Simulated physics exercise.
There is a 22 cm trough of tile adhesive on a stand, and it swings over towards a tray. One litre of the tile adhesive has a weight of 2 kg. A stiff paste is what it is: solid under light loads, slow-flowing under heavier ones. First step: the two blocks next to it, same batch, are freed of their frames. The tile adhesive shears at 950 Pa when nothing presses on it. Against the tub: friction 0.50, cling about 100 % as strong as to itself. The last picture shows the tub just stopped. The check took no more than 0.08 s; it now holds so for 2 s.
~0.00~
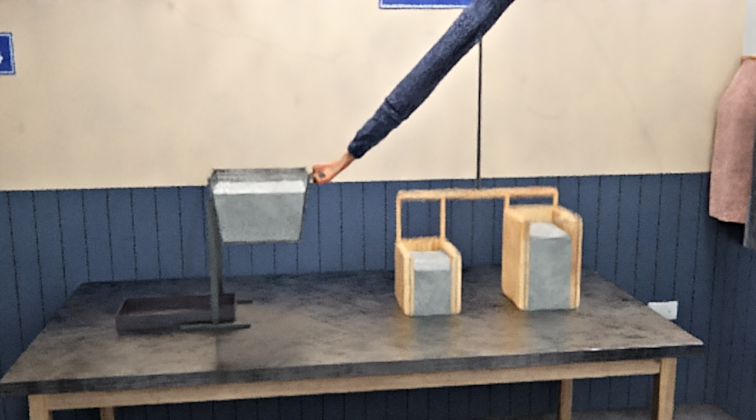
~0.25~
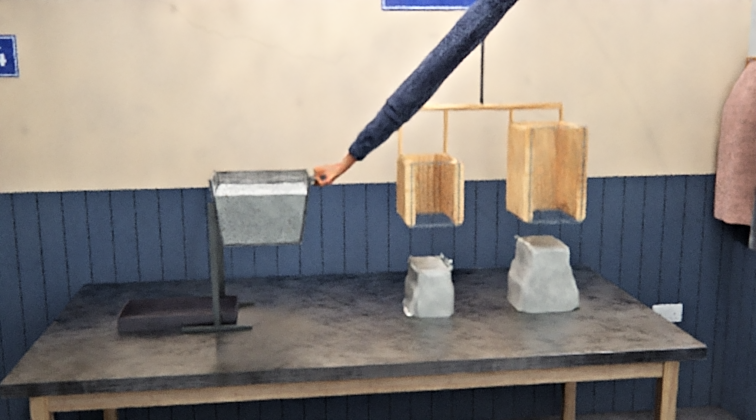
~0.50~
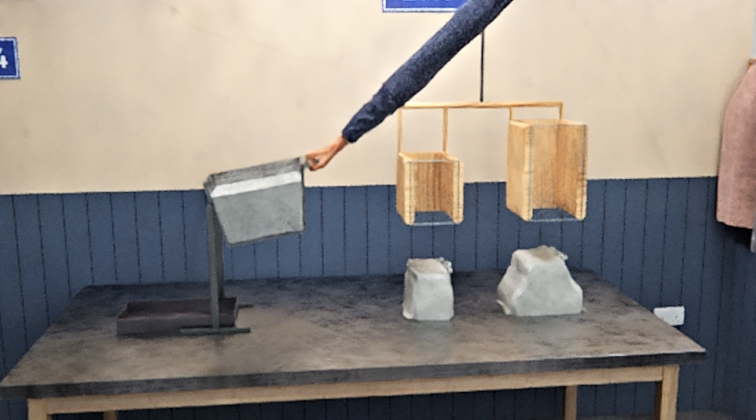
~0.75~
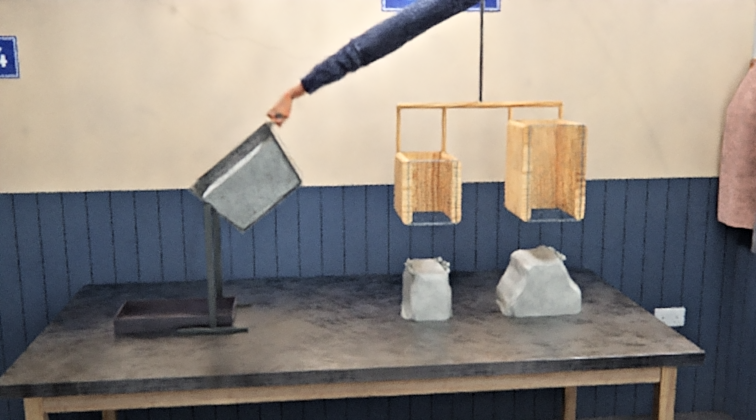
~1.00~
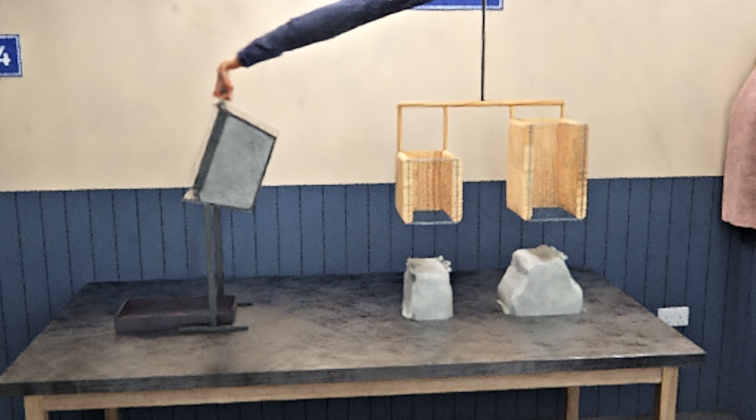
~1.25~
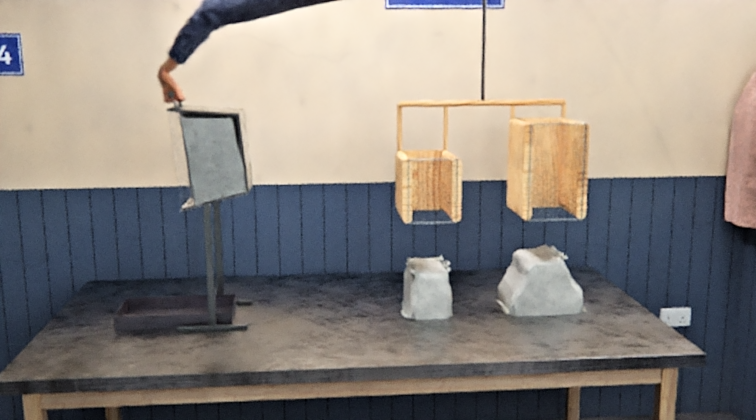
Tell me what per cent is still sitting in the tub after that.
Roughly 39 % is still there.
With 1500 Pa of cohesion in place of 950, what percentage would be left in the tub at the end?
The share would be near 40 %.
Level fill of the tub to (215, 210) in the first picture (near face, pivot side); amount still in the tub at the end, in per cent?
45 %.
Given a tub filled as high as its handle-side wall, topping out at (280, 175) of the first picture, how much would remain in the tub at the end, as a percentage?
Close to 60 per cent would still be in the tub.
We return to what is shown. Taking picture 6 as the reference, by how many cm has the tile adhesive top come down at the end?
17 cm or so.
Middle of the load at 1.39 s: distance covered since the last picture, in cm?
Shift: Some 6 cm.
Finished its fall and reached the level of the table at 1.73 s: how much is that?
5 %.
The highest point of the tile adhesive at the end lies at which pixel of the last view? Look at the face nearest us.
Highest point: Approx. (219, 169).
By 1.39 s, the tub is at 95 degrees and holds 93 %.
By 1.56 s, the tub is at 95 degrees and holds 51 %.
By 1.73 s, the tub is at 95 degrees and holds 39 %.
By 1.90 s, the tub is at 95 degrees and holds 39 %.
By 3.25 s, at the end, the tub is at 95 degrees and holds 39 %.
